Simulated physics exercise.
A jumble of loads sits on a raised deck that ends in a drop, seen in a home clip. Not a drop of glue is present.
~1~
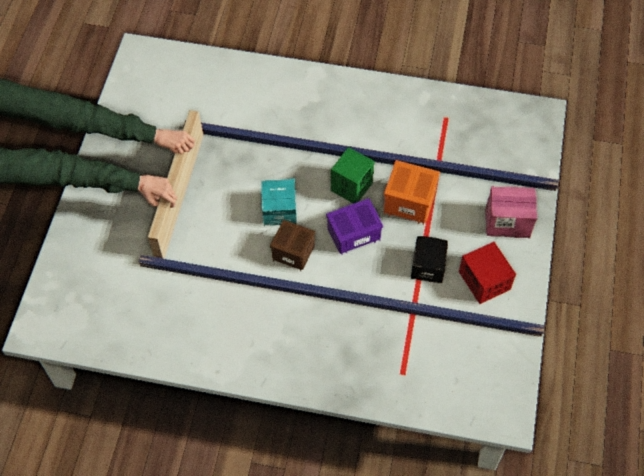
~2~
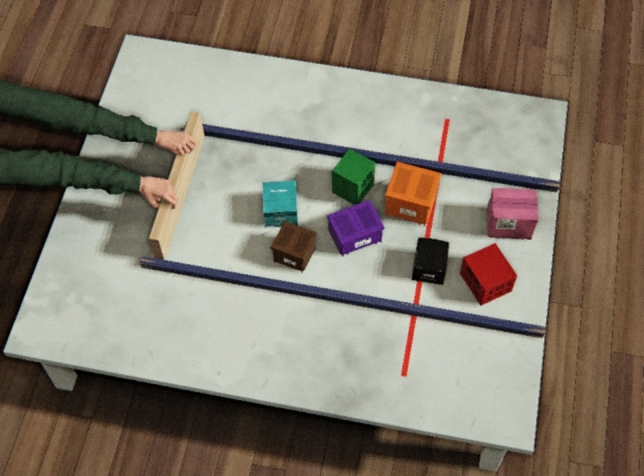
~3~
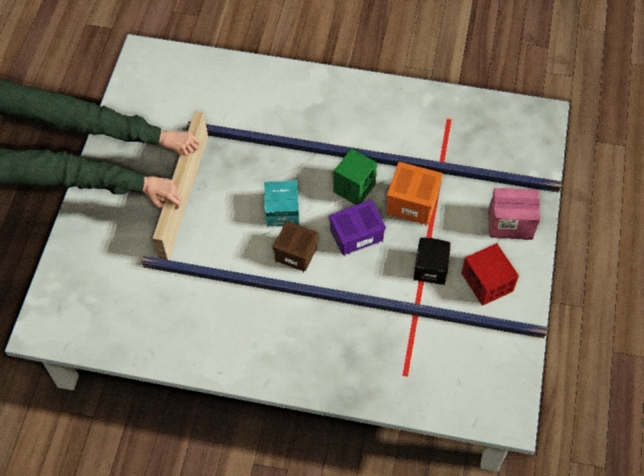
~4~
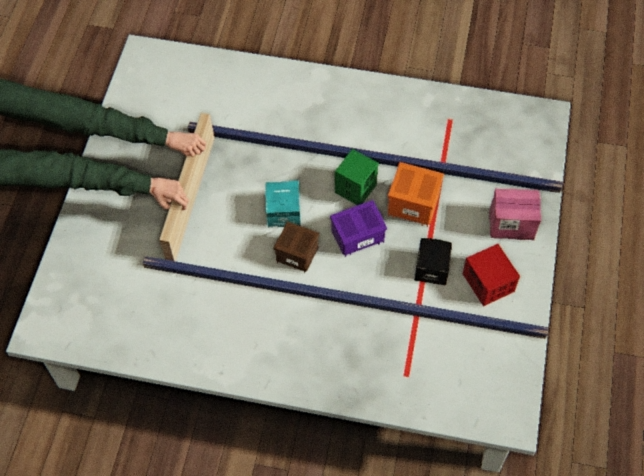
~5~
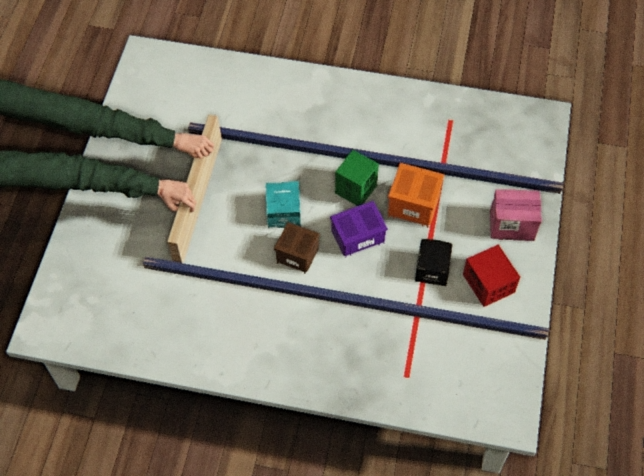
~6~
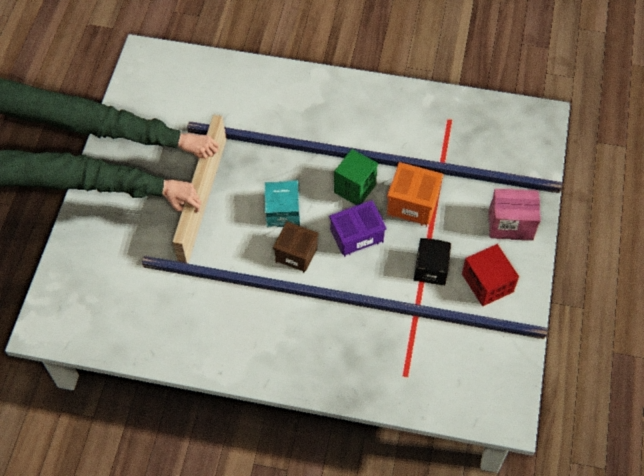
Two hands in dark green sleeves hold a pale wooden plank upright at the left of a whitish table on a plank floor, seen from above at a slant. Between two dark blue rails sit turquoise, brown, green, purple, orange, black, red and pink boxes, with red tape crossing beneath toward the right. The hands slide the plank slightly rightward, without touching the boxes, which stay put, while the view shifts barely.
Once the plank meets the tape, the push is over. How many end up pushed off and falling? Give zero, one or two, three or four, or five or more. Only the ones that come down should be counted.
Zero fall.
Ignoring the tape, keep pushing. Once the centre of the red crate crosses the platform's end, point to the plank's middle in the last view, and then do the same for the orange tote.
Approx. (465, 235) / approx. (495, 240) for the other.
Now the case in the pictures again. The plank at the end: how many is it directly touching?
Count: 3.
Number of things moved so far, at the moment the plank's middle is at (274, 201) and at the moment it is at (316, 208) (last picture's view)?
One spot: 1. Other spot: 3.
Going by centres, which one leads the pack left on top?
That one's the pink parcel.
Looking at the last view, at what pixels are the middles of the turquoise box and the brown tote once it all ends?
Okay, so first (447, 236), and next (442, 270).
Soon after, none off yet; pink parcel at rest near (514, 215); red crate at rest near (490, 275); black box at rest near (433, 261).
Then, none off yet; pink parcel at rest near (514, 215); red crate at rest near (490, 275); black box moved a little near (441, 272).
At rest, the number that fall off is zero.
